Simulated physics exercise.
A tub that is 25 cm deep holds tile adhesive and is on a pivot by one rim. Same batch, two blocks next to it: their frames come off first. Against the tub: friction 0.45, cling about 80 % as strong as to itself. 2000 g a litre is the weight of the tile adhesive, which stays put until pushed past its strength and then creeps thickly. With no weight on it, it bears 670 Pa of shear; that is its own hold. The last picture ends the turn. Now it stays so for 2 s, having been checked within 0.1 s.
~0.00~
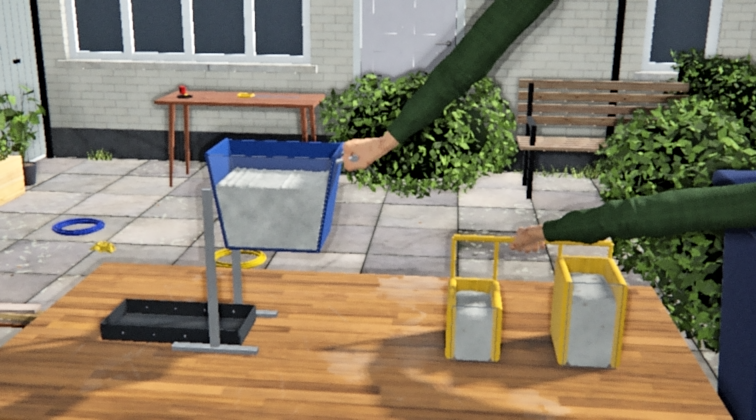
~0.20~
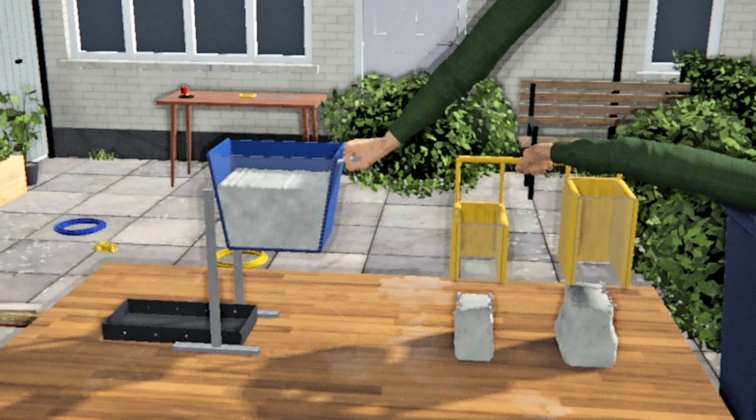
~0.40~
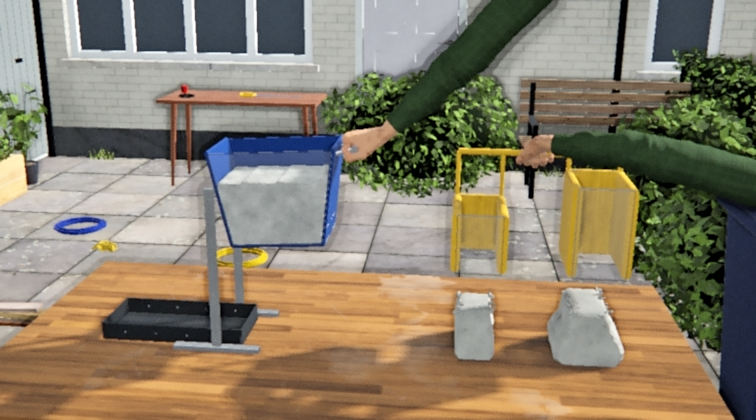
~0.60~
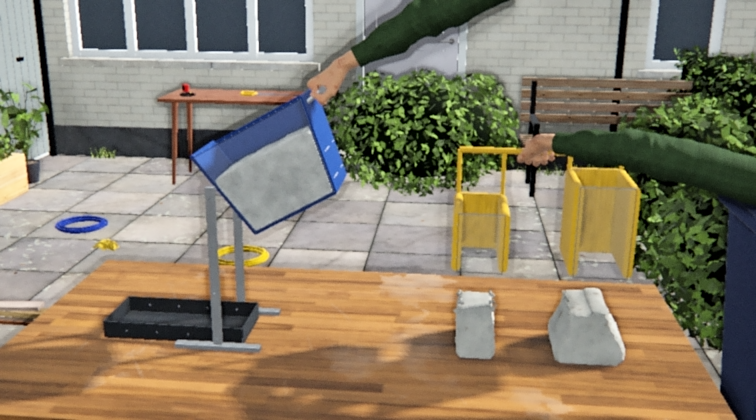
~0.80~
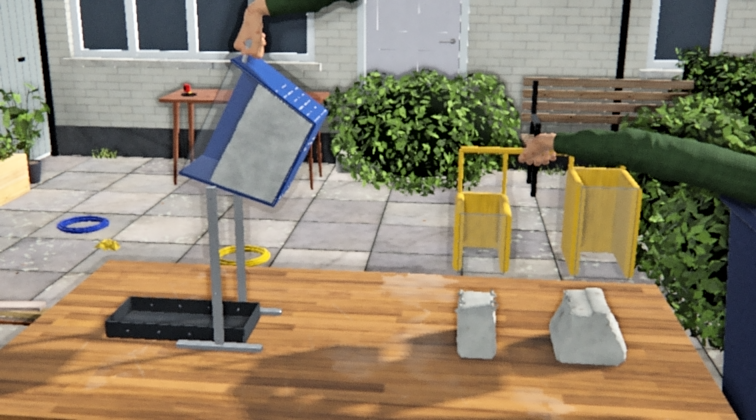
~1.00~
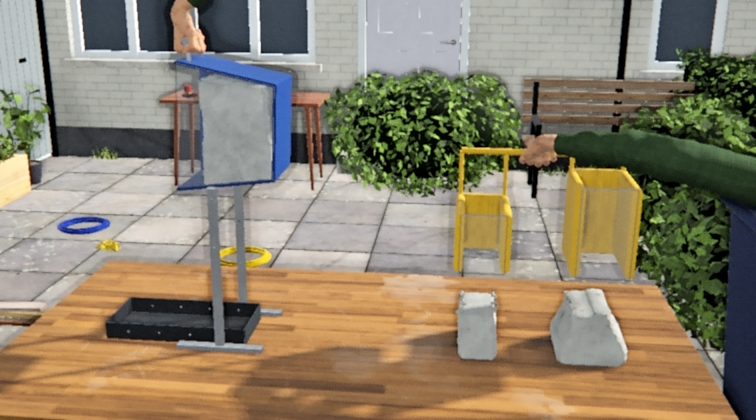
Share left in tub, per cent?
Near 49 %.
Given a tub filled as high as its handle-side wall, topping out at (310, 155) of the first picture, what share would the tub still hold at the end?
Some 65 per cent, I reckon.
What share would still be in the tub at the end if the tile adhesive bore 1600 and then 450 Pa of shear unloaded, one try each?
In turn about 100 %, 45 %.
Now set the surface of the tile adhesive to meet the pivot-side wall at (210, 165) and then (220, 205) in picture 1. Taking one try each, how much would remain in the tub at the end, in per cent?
40 %, then 65 %.
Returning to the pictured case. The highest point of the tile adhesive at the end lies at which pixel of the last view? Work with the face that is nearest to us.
Roughly at pixel (249, 143).
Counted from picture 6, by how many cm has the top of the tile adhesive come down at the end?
The top ends up some 15 cm below its level in the last picture.
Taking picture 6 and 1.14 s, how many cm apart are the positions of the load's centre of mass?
Around 6 cm.
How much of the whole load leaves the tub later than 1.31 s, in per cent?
Share of load from then on: Approx. 14 %.
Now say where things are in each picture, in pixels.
In the first frame, handle-side rim at (331, 158), tilt 0 degrees; top of the tile adhesive at (237, 186); blocks stand 13 cm, 20 cm (left to right).
In the second frame, handle-side rim at (333, 158), tilt 0 degrees; top of the tile adhesive at (238, 186); blocks stand 13 cm, 18 cm (left to right).
In the third frame, handle-side rim at (330, 150), tilt 3 degrees; top of the tile adhesive at (319, 182); blocks stand 13 cm, 15 cm (left to right).
In the fourth frame, handle-side rim at (298, 99), tilt 29 degrees; top of the tile adhesive at (305, 134); blocks stand 13 cm, 15 cm (left to right).
In the fifth frame, handle-side rim at (231, 62), tilt 63 degrees; top of the tile adhesive at (257, 88); blocks stand 13 cm, 15 cm (left to right).
In the sixth frame, handle-side rim at (175, 64), tilt 88 degrees; top of the tile adhesive at (198, 82); blocks stand 13 cm, 15 cm (left to right).
After 1.14 s, the tub is at 88 degrees and holds 99 %.
After 1.31 s, the tub is at 88 degrees and holds 64 %.
After 1.48 s, the tub is at 88 degrees and holds 50 %.
After 1.65 s, the tub is at 88 degrees and holds 49 %.
After 3.00 s, at the end, the tub is at 88 degrees and holds 49 %.
